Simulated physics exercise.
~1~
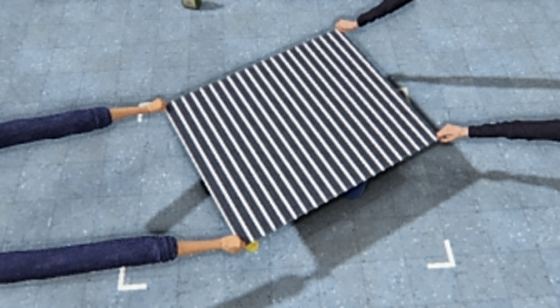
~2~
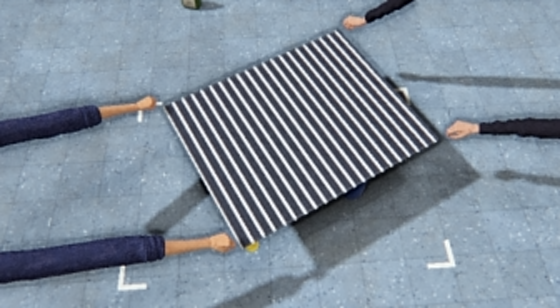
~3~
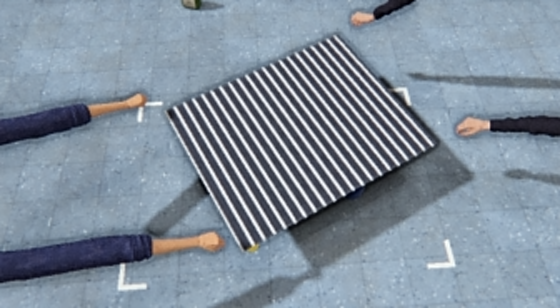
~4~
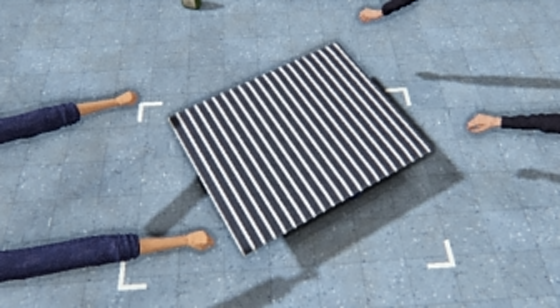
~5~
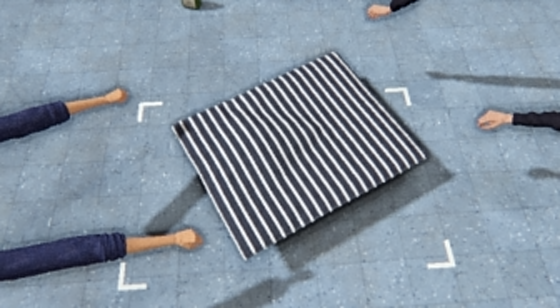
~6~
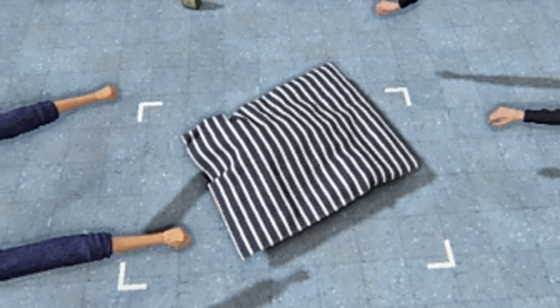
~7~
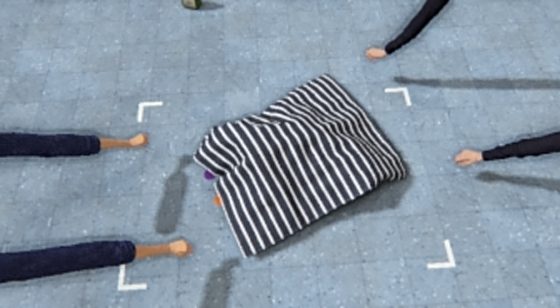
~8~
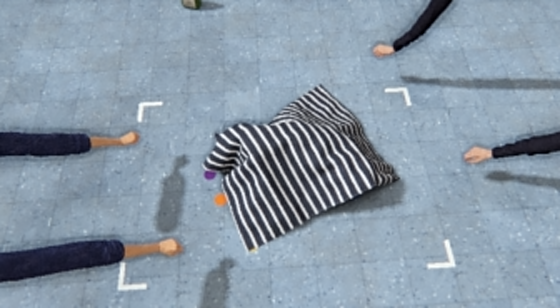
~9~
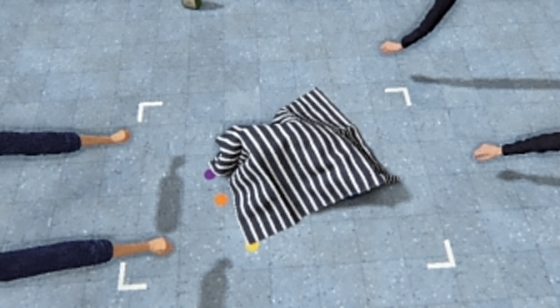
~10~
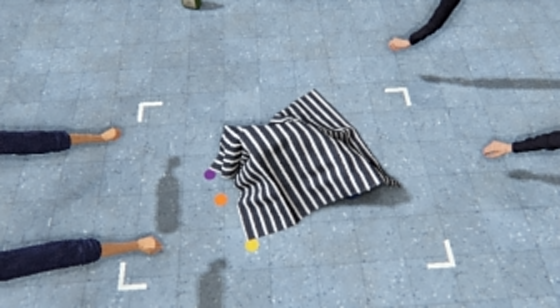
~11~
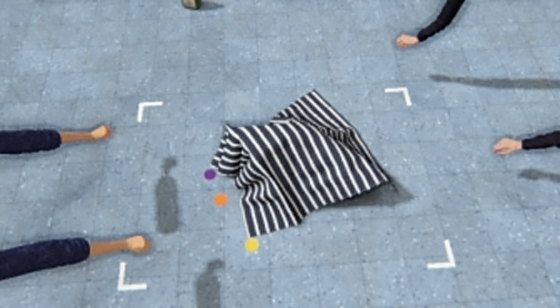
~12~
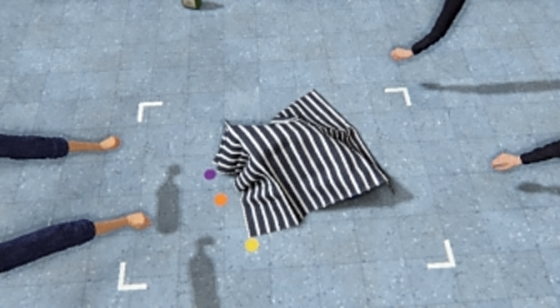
A striped cloth, held flat by four hands above a bluish tiled floor, was let go and sank, crumpling into an uneven heap, while purple, orange and yellow spots came into view along its left side and stayed uncovered.
